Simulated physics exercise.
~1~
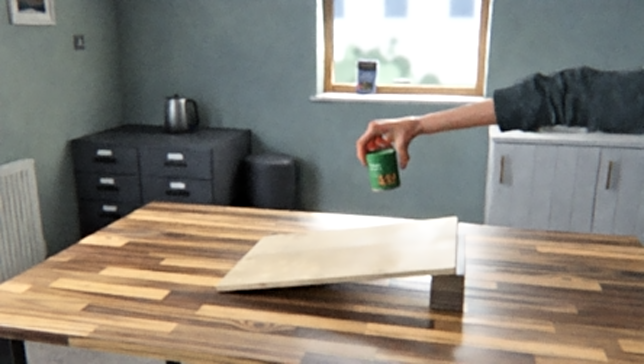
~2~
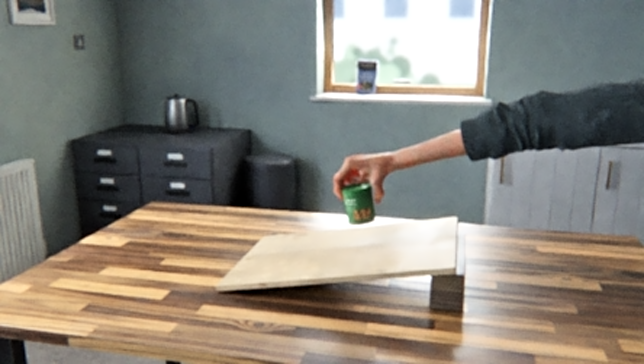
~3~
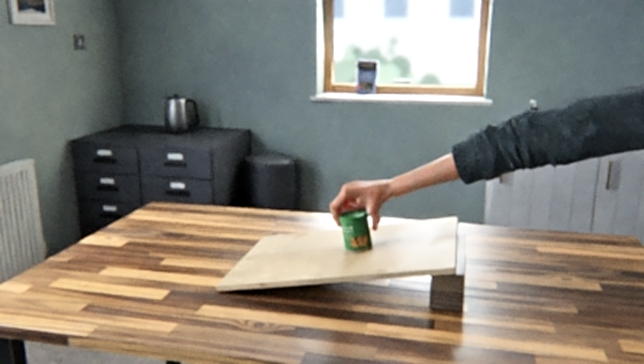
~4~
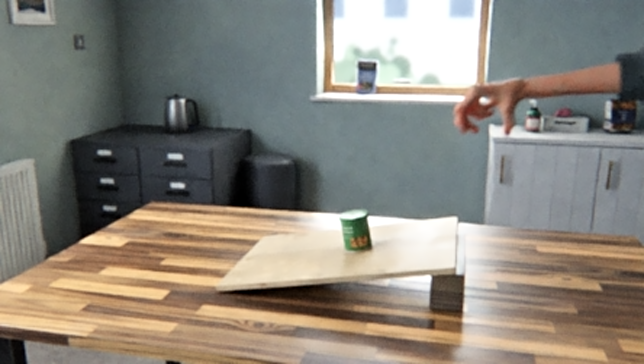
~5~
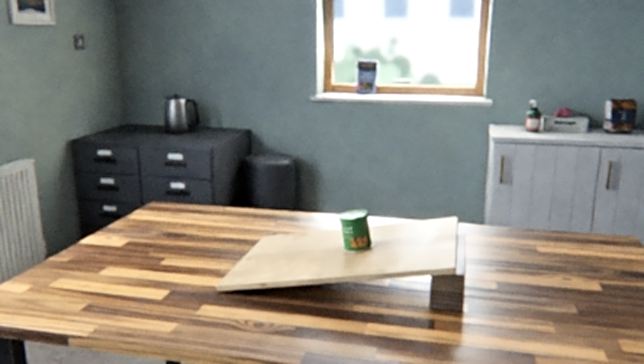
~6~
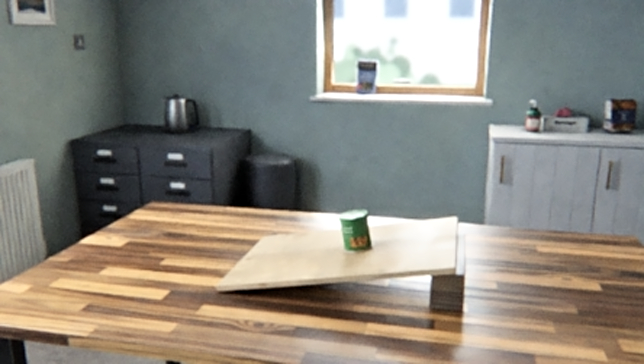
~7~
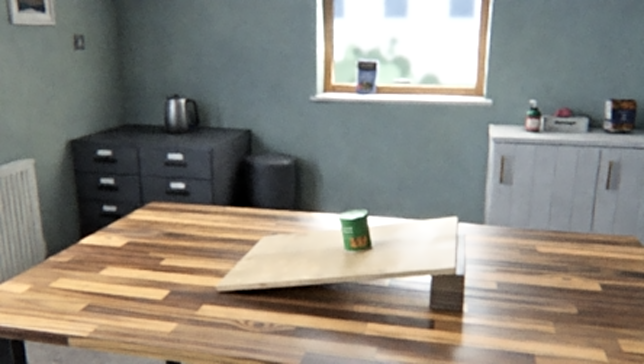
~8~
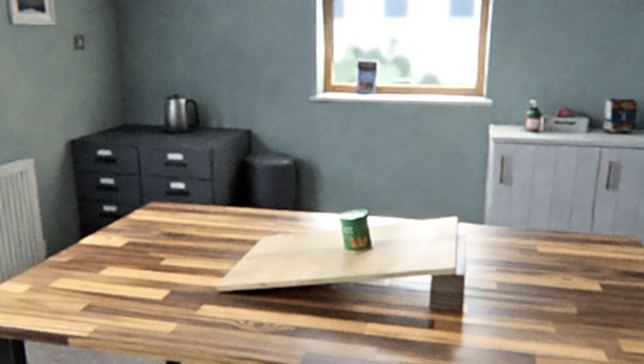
A green tin, held in a hand reaching in from the right, hangs above a pale board propped on a small block to form a gentle slope down to the left. The still view looks across a striped wooden table in a grey-green room, with dark drawers and a kettle at the left, a window behind and a pale cupboard at the right. The hand lowers the tin leftward and down until it stands on the board, tilted with the slope. The fingers let go and the arm withdraws to the right. The tin stays where it was placed, neither sliding nor tipping.
